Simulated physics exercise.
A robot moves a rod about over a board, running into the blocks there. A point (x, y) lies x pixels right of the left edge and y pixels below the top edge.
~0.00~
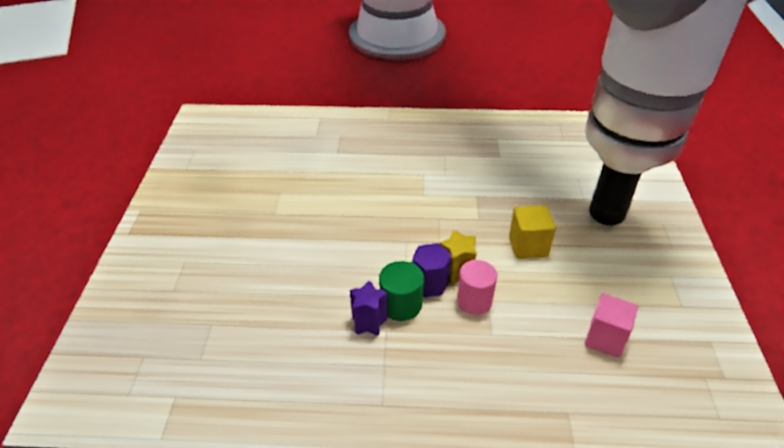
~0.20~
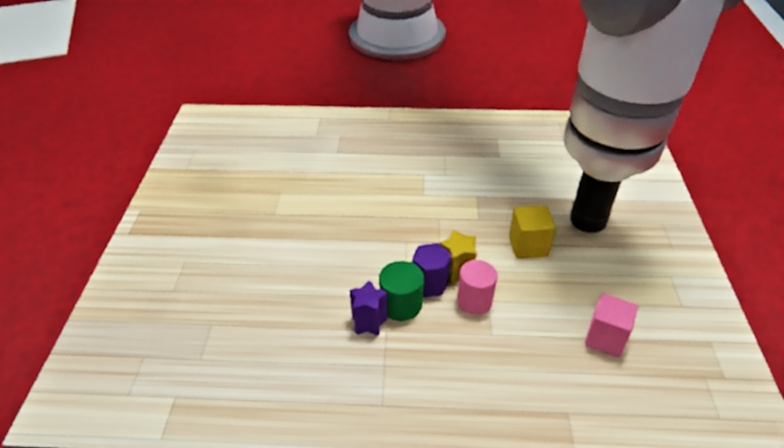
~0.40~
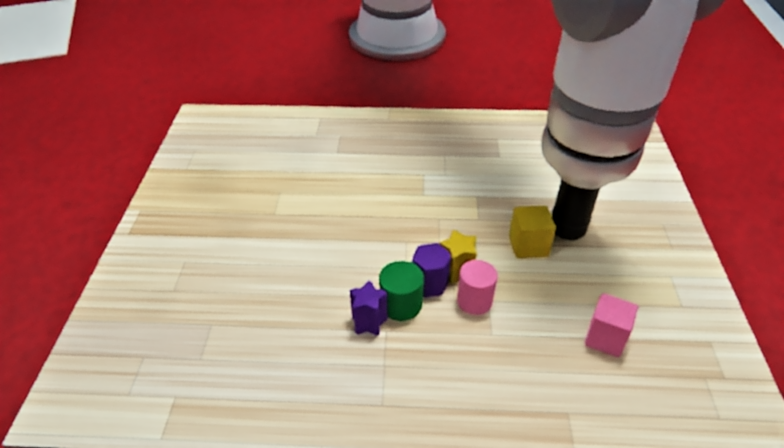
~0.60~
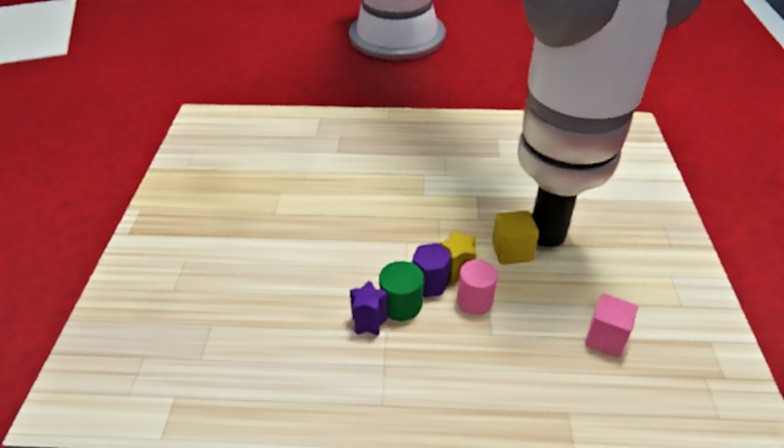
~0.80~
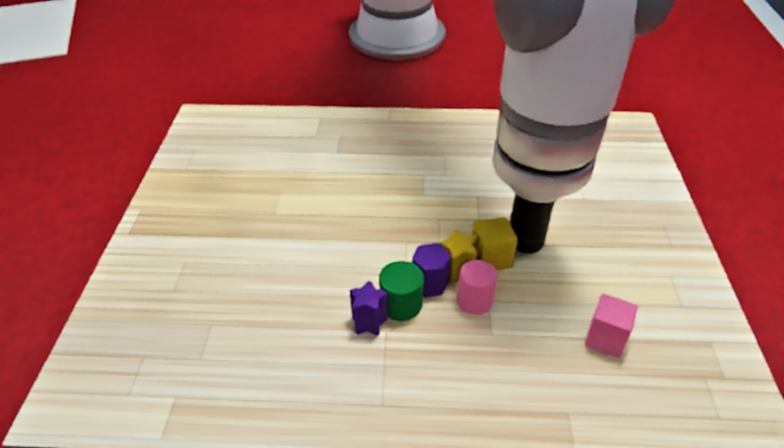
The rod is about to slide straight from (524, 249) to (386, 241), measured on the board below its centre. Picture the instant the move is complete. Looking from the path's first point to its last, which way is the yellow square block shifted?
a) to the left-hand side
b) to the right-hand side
Correct choice: A.
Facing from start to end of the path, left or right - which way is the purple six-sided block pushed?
It is pushed towards the left-hand side.
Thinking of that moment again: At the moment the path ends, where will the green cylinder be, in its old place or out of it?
The push reaches it.
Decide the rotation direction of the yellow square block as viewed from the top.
From above, the turn goes anticlockwise.
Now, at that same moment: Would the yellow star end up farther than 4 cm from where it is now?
Yes, that is how it ends up.
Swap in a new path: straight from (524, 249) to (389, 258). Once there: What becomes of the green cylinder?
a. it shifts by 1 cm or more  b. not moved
It's a.
On the path given first. One third of the way, rod at (477, 237); green cylinder at (370, 293); purple six-sided block at (396, 268); yellow star at (424, 254); yellow square block at (451, 234), turned 35° anticlockwise.
Two thirds of the way, rod at (431, 235); green cylinder at (352, 308); purple six-sided block at (377, 281); yellow star at (406, 266); yellow square block at (422, 241), turned 70° anticlockwise.
At the end, rod at (386, 233); green cylinder at (349, 313); purple six-sided block at (375, 285), turned 15° anticlockwise; yellow star at (403, 269); yellow square block at (415, 242), turned 80° anticlockwise.
